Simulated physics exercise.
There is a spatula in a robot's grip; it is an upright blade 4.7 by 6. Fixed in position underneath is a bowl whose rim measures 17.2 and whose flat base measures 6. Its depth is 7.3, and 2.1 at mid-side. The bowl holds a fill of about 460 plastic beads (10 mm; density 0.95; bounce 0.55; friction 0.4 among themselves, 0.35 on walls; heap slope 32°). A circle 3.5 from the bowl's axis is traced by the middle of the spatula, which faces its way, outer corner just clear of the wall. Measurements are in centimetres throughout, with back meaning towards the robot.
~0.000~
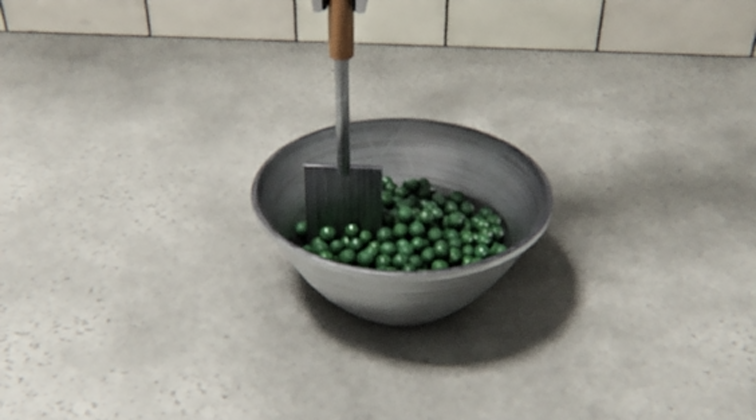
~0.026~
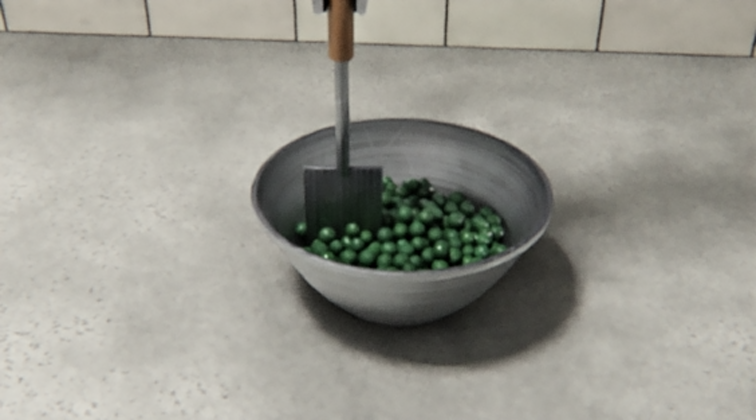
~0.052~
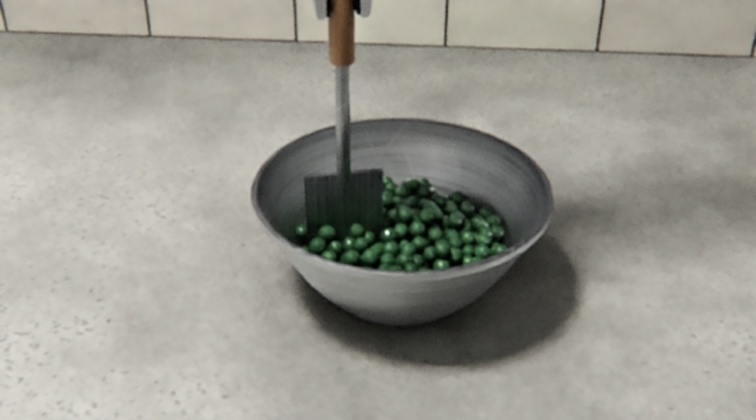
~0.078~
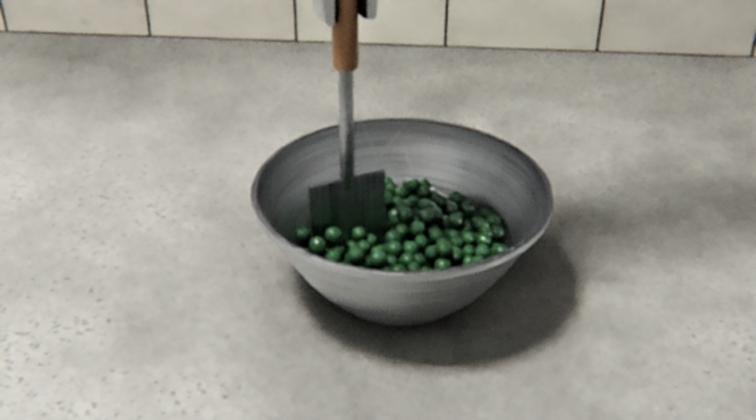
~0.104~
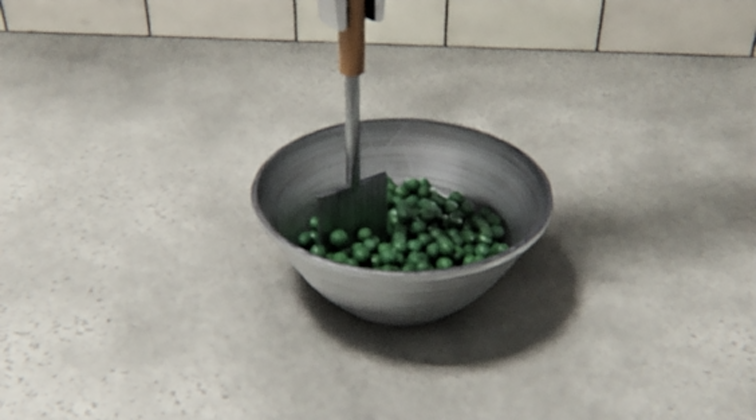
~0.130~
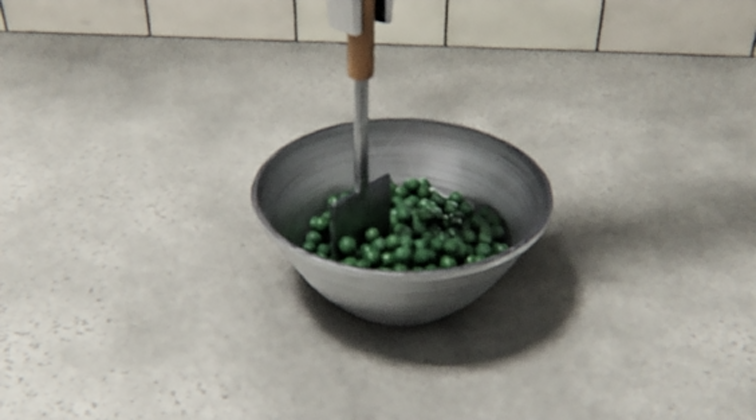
A robot arm, barely seen at the top, held a wooden-handled spatula upright in a grey bowl of green beads, then slowly turned it while sweeping slightly rightward and forward, nudging the beads around.
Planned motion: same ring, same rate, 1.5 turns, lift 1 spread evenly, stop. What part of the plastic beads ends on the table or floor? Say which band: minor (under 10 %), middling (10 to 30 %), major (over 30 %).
Band: Minor.
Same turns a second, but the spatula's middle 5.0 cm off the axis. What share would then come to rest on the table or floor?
Close to 0 in a hundred then.
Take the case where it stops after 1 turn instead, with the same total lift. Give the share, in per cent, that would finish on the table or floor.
Estimate: About 0 percent.
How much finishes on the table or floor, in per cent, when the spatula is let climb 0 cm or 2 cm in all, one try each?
It comes to about 5 per cent and about 0 per cent.
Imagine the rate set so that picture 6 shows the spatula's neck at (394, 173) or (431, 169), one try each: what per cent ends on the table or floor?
About 15 per cent, then about 25 per cent.
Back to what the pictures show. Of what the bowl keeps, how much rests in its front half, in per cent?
Close to 45 in a hundred.
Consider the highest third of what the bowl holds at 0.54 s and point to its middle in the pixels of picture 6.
I'd put its middle near (407, 172).
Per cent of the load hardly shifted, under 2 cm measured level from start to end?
Around 30 per cent.
After 0.54 s, 243° round, highest piece 9 above the table; 455 in the bowl, 3 in flight or on the tool.
After 0.95 s, 75° round, highest piece 8 above the table; 447 in the bowl, 9 on the table or floor, 2 in flight or on the tool.
After 1.35 s, 180° round, highest piece 7 above the table; 446 in the bowl, 12 on the table or floor.
After 2.05 s, 180° round, highest piece 7 above the table; 446 in the bowl, 12 on the table or floor.
At rest, 446 in the bowl, 12 on the table or floor. That is 3 % on the table or floor.
